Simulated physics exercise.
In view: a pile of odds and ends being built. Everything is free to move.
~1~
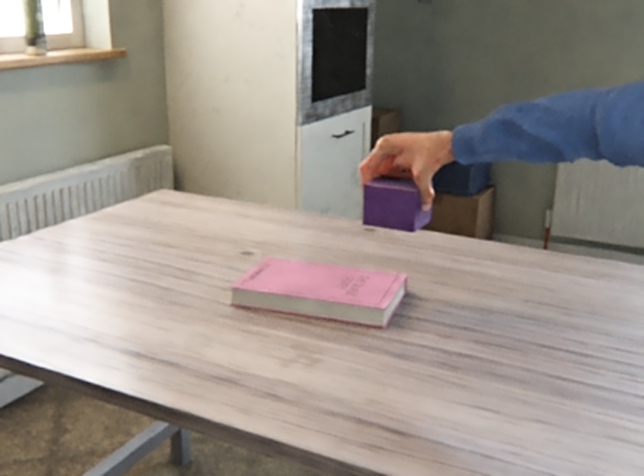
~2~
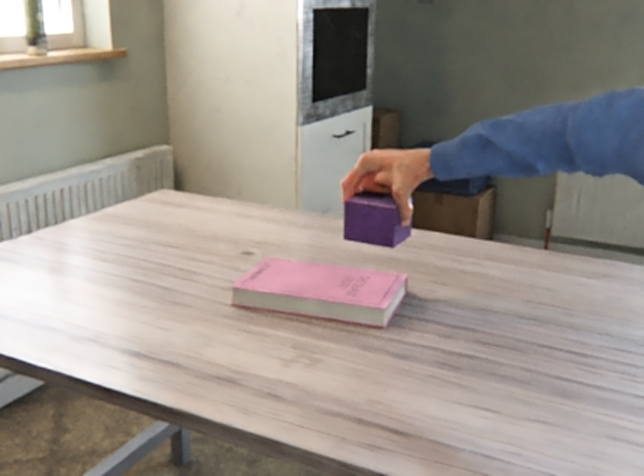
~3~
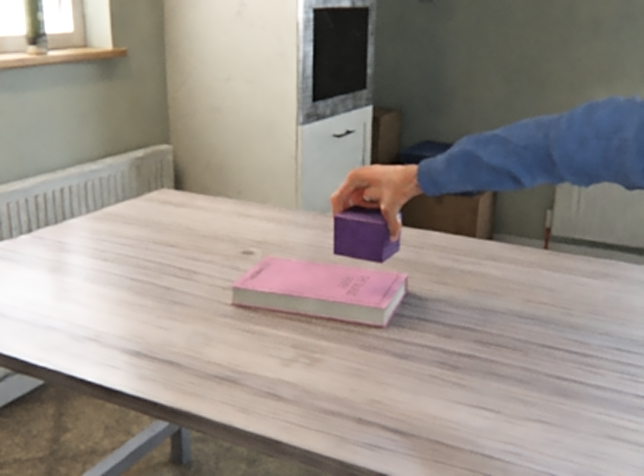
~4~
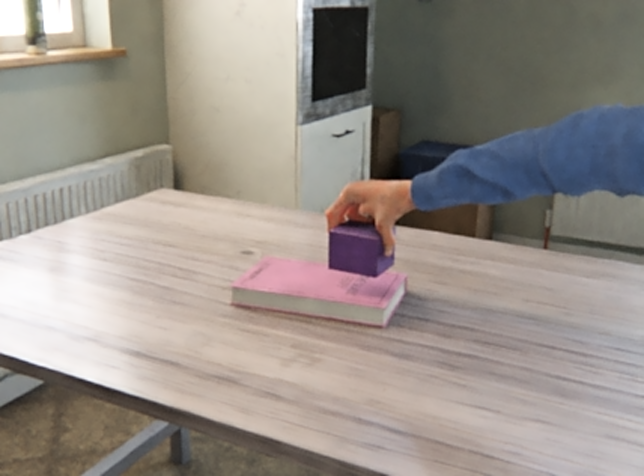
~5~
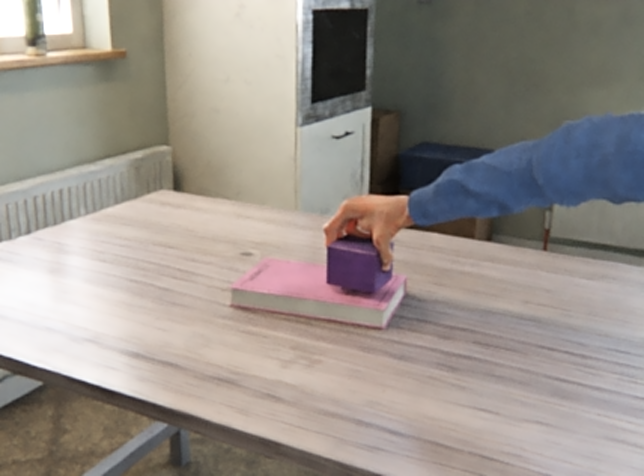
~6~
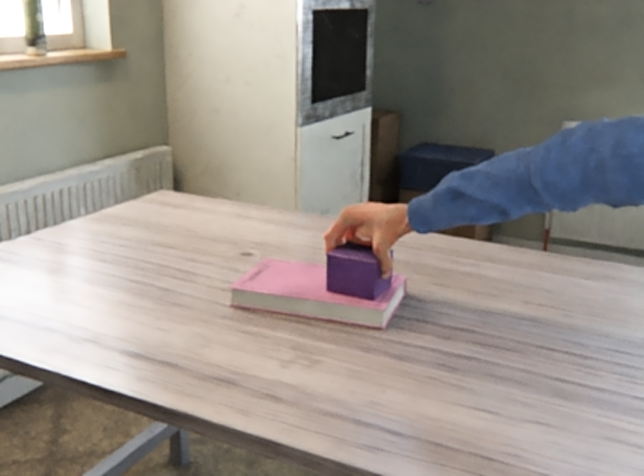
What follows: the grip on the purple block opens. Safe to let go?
Outcome: The pile keeps its balance.
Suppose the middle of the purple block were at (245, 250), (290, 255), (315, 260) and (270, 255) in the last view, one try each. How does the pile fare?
First, it comes apart; second, it holds; third, it keeps its balance; fourth, it stays up.
Then, 1.00 s after the last picture, nothing has stirred.
Then, 2.00 s after the last picture, purple block resting near (360, 271).
At rest, both in place. Seen from the same camera at the end, purple block near (360, 271). The pile stays up.
